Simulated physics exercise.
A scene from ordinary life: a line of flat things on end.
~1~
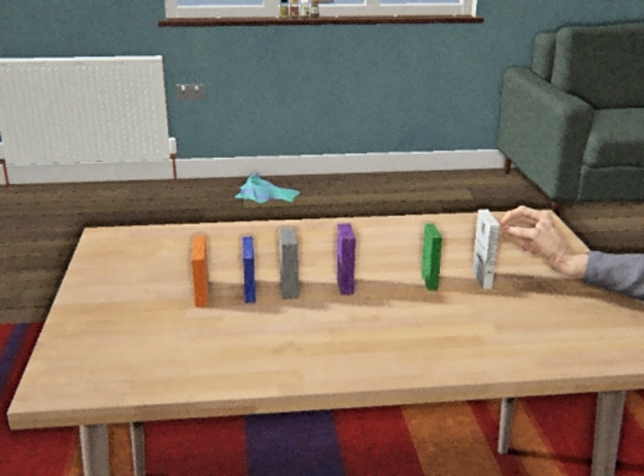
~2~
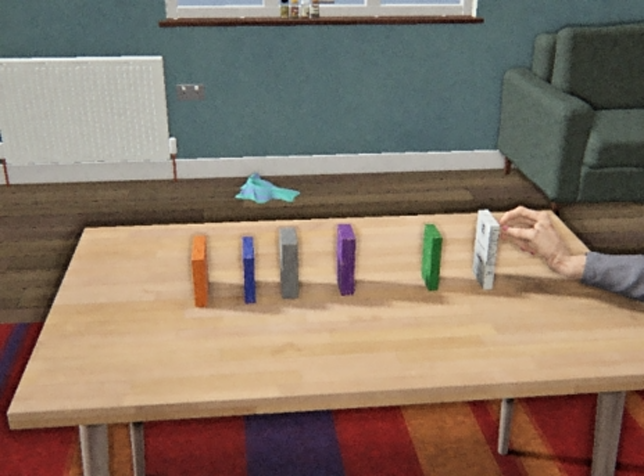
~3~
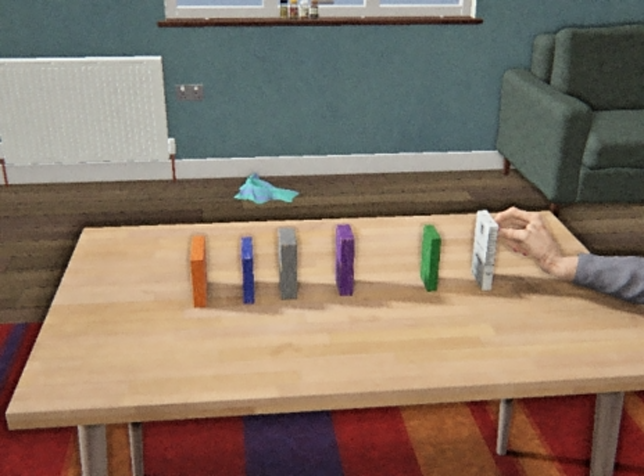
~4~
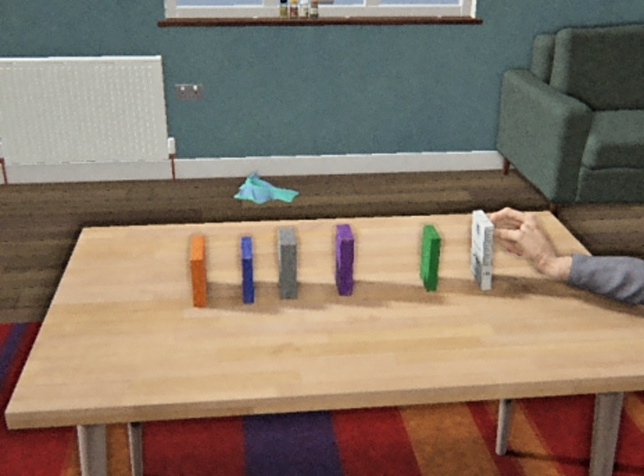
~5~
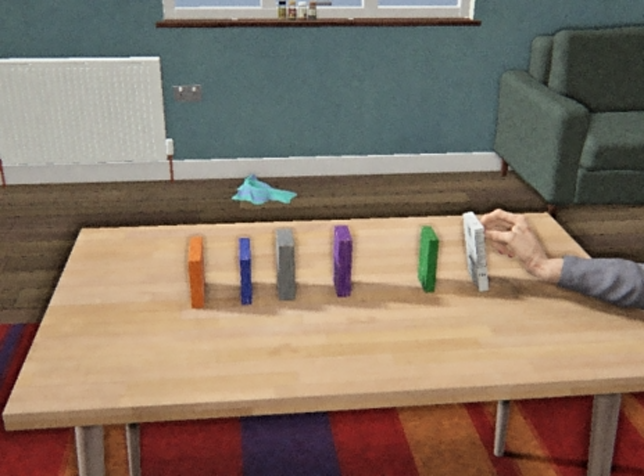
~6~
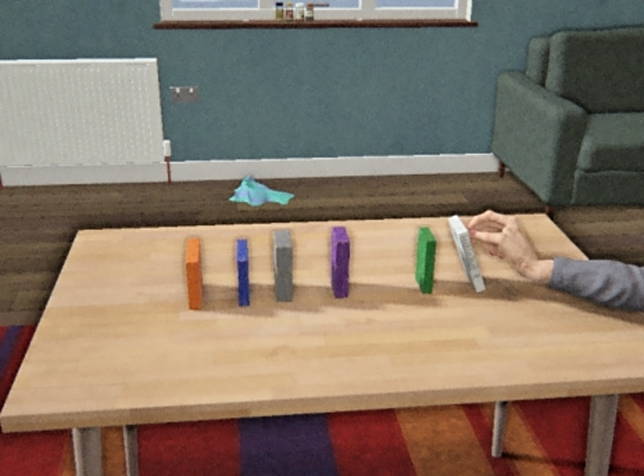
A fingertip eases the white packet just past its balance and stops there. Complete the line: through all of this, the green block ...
It is knocked down.
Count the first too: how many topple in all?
Total: 2.
Then, 0.20 s on from there, white packet 55° over; green block turned 14° from how it was put near (419, 260).
Then, 0.40 s on from there, white packet 81° over; green block on its side near (387, 285).
Then, 0.50 s on from there, white packet 82° over; green block on its side near (385, 284).
In the end, toppled on the table, green block; the other 3 unmoved. At the end, from the last picture's camera, green block near (385, 284).
